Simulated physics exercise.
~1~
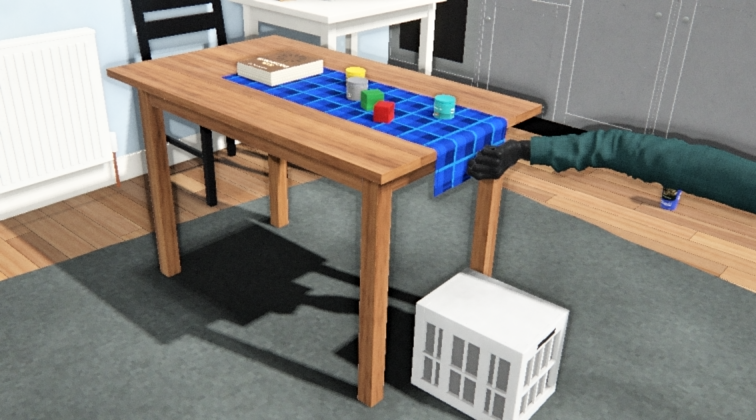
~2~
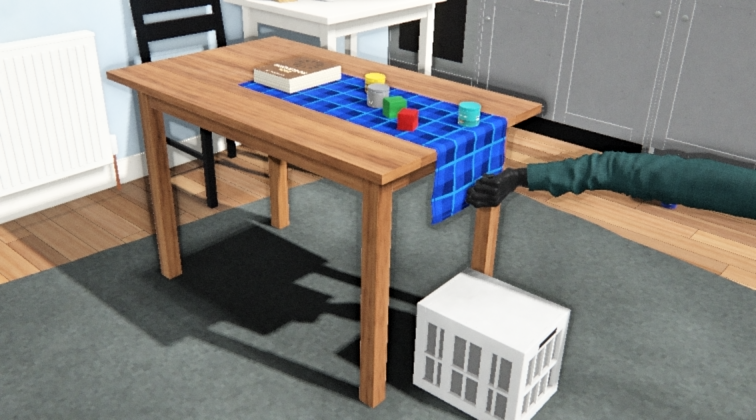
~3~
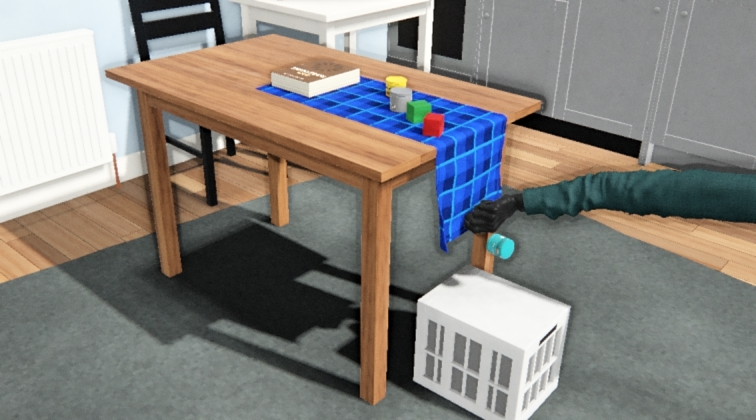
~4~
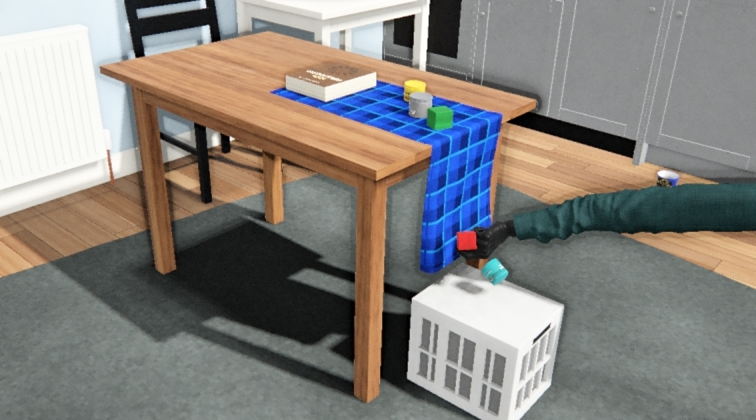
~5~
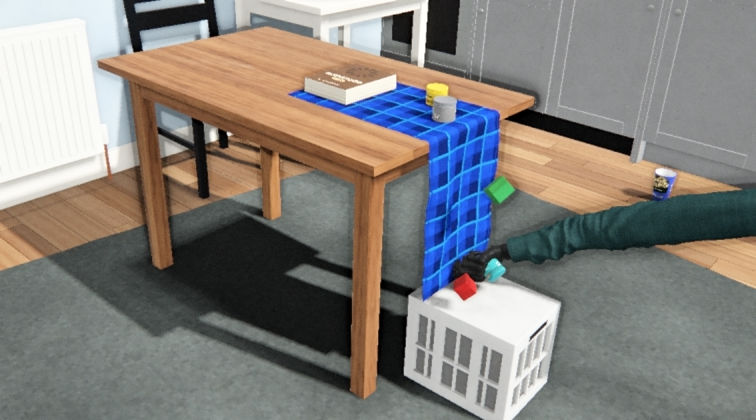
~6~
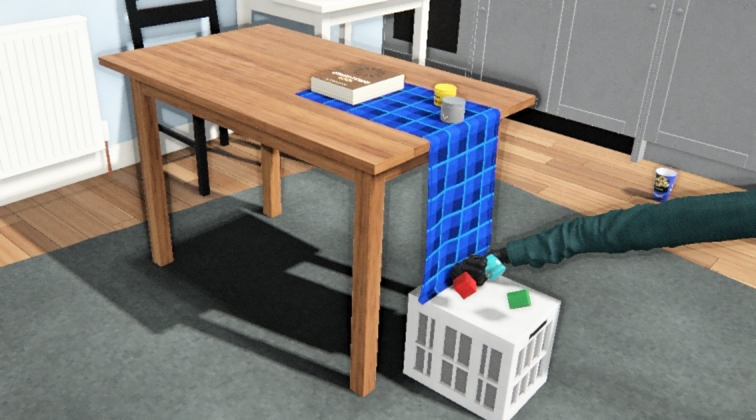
In a room with grey cabinets, a gloved hand pulled a blue checked cloth down over a wooden table's edge, and a turquoise pot, a red cube, then a green cube dropped off, ending on the white crate while the book and two pots stayed up.
